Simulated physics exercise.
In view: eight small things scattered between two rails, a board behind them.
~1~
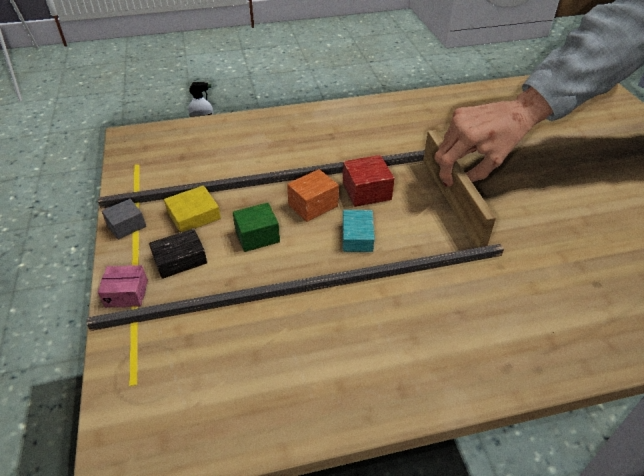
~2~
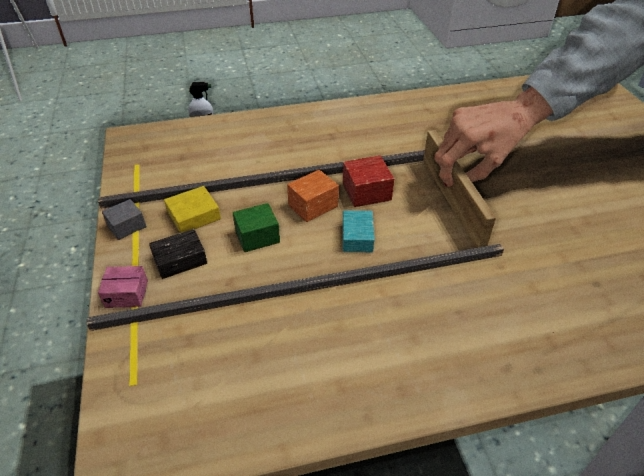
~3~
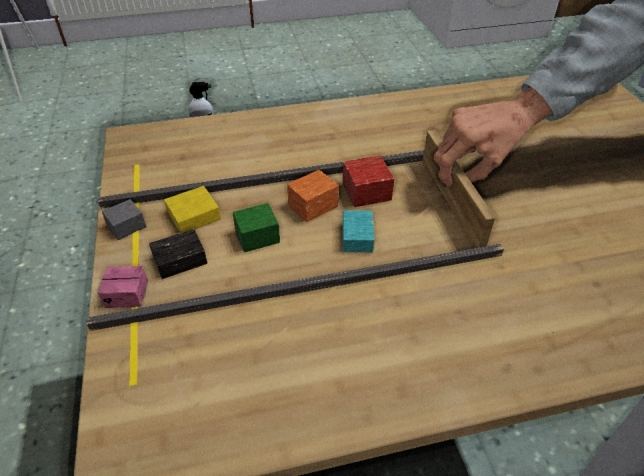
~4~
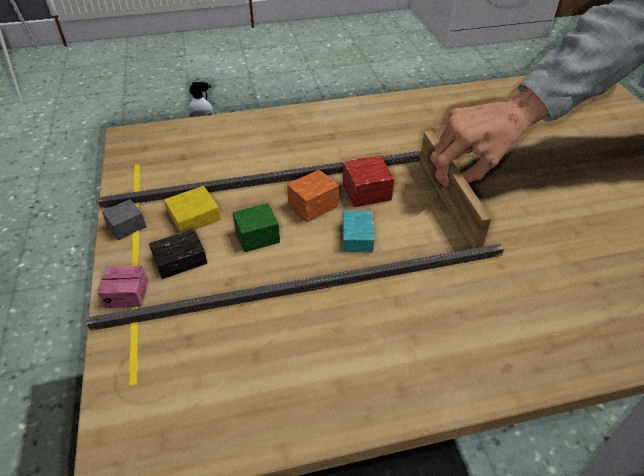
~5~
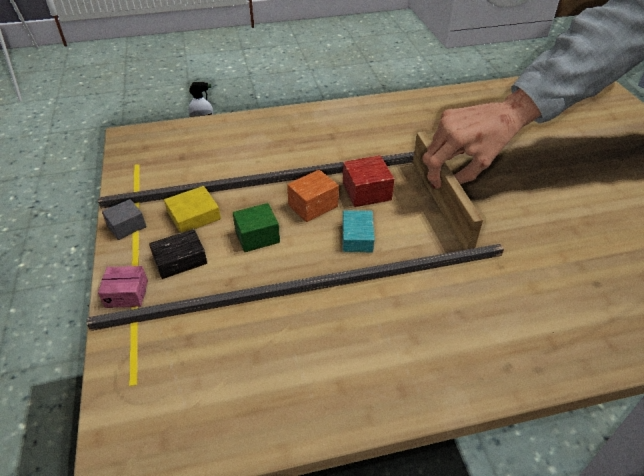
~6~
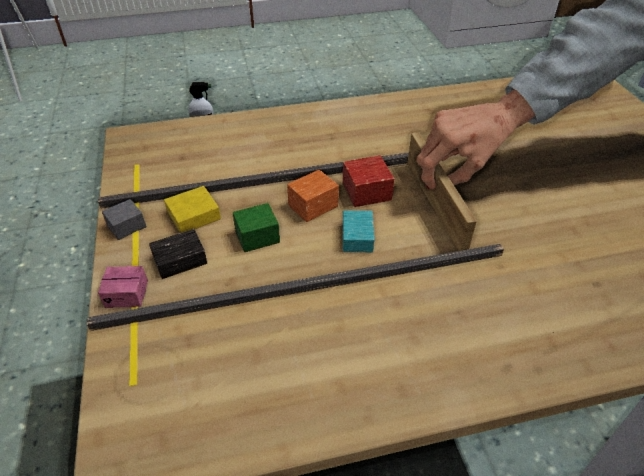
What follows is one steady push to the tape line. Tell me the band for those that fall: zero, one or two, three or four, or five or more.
Here the number that fall off is five or more.
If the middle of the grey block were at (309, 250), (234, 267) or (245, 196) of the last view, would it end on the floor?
Place by place, it drops off; tumbles off; drops off.
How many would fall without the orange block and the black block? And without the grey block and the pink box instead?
Fallen: 4, and 4 in the other try.
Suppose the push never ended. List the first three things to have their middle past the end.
They are the grey block, the pink box, the yellow block.
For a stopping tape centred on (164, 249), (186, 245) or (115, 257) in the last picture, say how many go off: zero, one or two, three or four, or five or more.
For each place: Either three or four; three or four; five or more.
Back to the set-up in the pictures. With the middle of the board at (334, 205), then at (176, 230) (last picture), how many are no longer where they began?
At the one place 3, at the other 8.
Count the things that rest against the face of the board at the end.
2 of them.
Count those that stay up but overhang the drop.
Overhanging: 1.
Soon after, none off yet; grey block at rest near (124, 219); pink box at rest near (124, 287); black block at rest near (178, 253).
At rest, the number that fall off is five or more; fallen, orange block, green block, yellow block, black block, pink box and grey block.
